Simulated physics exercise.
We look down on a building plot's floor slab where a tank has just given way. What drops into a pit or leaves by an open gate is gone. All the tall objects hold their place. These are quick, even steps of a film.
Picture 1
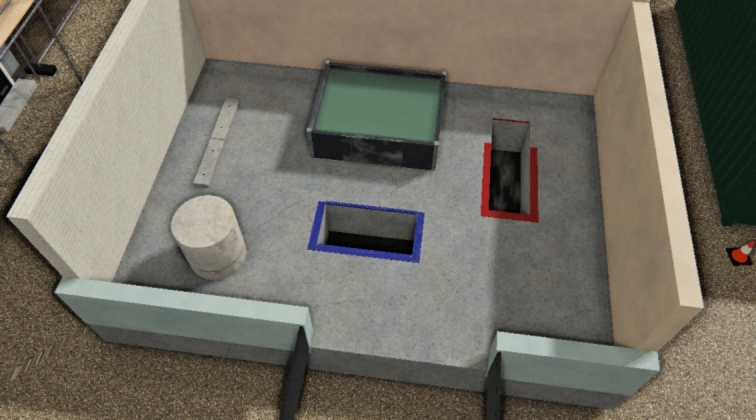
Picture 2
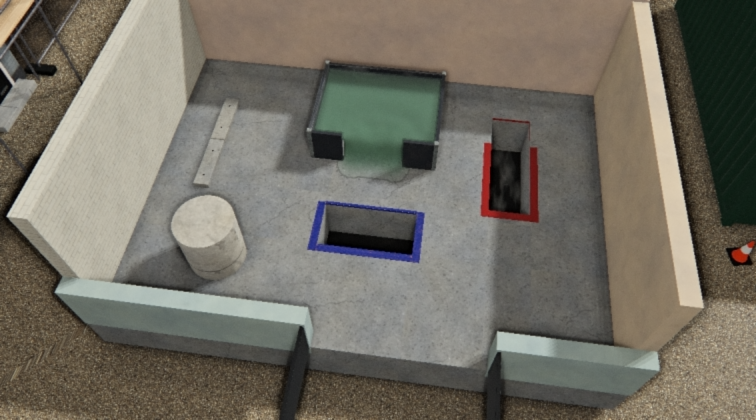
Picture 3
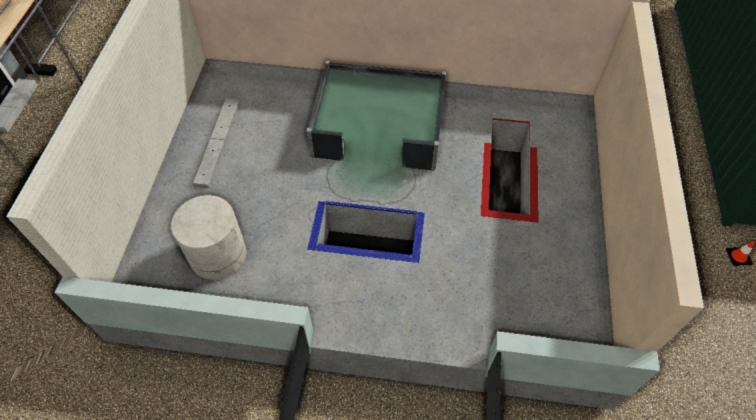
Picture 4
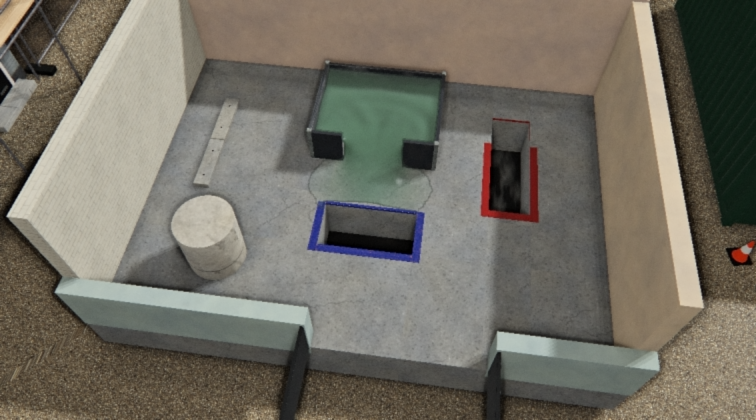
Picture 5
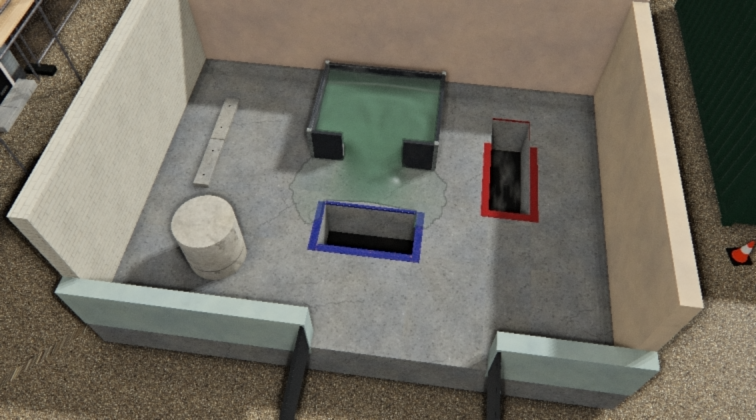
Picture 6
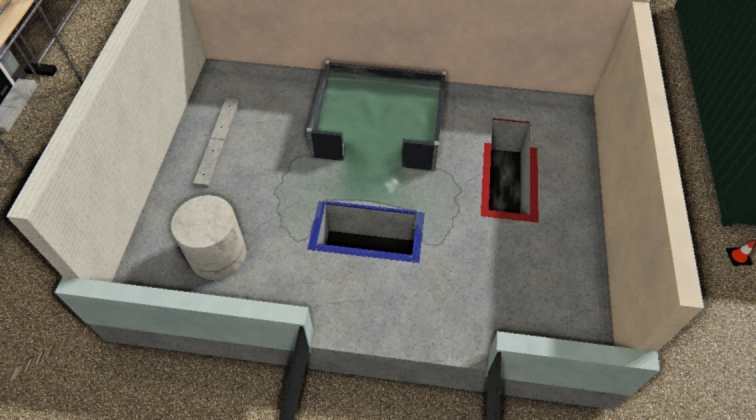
The footage shows a tank of still green water on a walled concrete slab before its front opens in the middle; water pours through the gap, spreads toward the blue-edged pit, and widens around the pit's left and right sides.
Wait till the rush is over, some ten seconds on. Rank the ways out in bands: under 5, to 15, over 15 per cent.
The gate takes under 5 %; the red pit takes under 5 %; the blue pit takes over 15 %.
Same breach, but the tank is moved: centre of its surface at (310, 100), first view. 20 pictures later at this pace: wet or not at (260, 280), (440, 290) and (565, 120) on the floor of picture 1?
In that order: Covered, under water, dry.
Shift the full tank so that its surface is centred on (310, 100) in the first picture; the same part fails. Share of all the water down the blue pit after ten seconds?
Per cent: Blue 25.
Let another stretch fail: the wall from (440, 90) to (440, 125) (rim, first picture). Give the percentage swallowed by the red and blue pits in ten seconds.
Parts in a hundred: Red 65, blue 0.
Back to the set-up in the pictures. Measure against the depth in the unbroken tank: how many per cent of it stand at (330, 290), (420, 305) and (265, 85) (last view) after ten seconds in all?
Roughly 2, 2 and 0 per cent, in turn.
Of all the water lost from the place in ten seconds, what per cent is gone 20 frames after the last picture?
Roughly 65 per cent.
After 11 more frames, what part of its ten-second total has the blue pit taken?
Some 45 per cent.
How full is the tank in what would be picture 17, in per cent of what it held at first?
I make it 52 per cent.
A moment on, water covers 10 % of the floor; the gate 0 %, the red pit 0 %, the blue pit 21 %.
Next, water covers 15 % of the floor; the gate 0 %, the red pit 0 %, the blue pit 35 %.
Then, water covers 15 % of the floor; the gate 0 %, the red pit 0 %, the blue pit 48 %.
Later, water covers 20 % of the floor; the gate 0 %, the red pit 0 %, the blue pit 63 %.
In the end, water covers 25 % of the floor; the gate 1 %, the red pit 0 %, the blue pit 73 %.
